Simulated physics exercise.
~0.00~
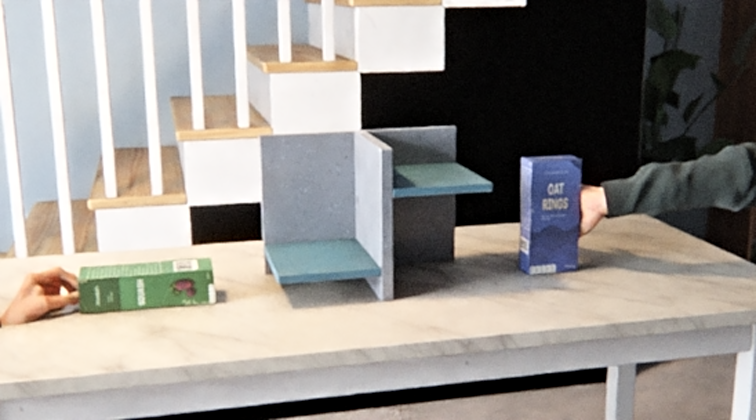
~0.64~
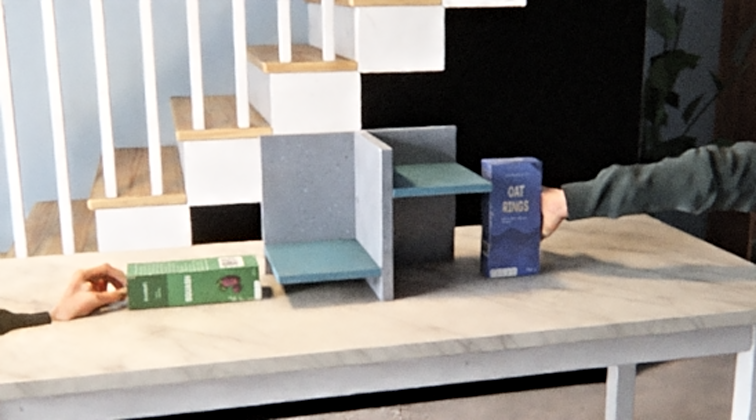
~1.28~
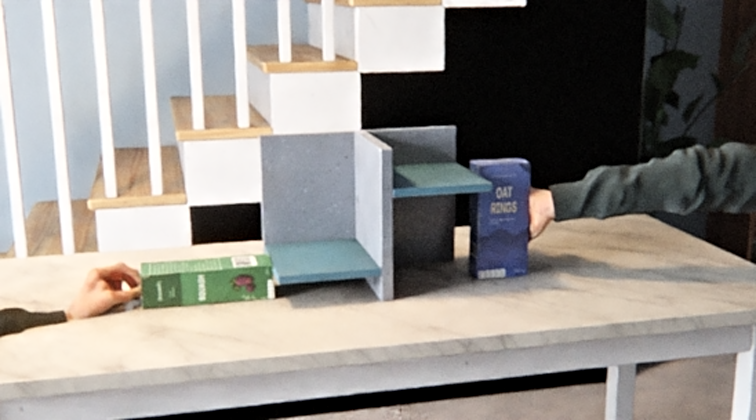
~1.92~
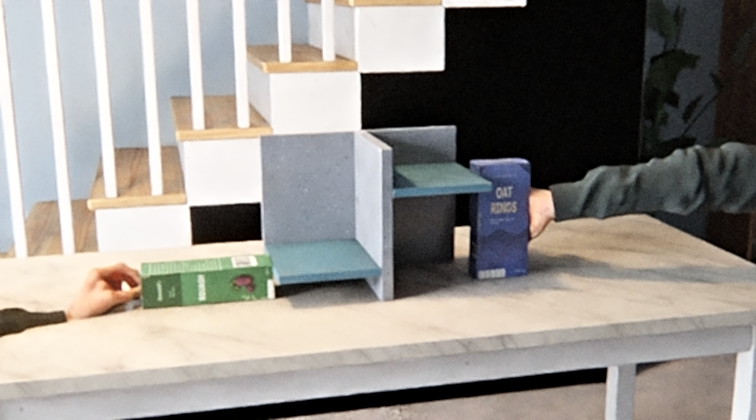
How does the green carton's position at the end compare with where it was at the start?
At the start the green carton lies apart from the rack, toward the left end of the table. By the end it is farther right, still on its side and up against the rack's low left shelf.
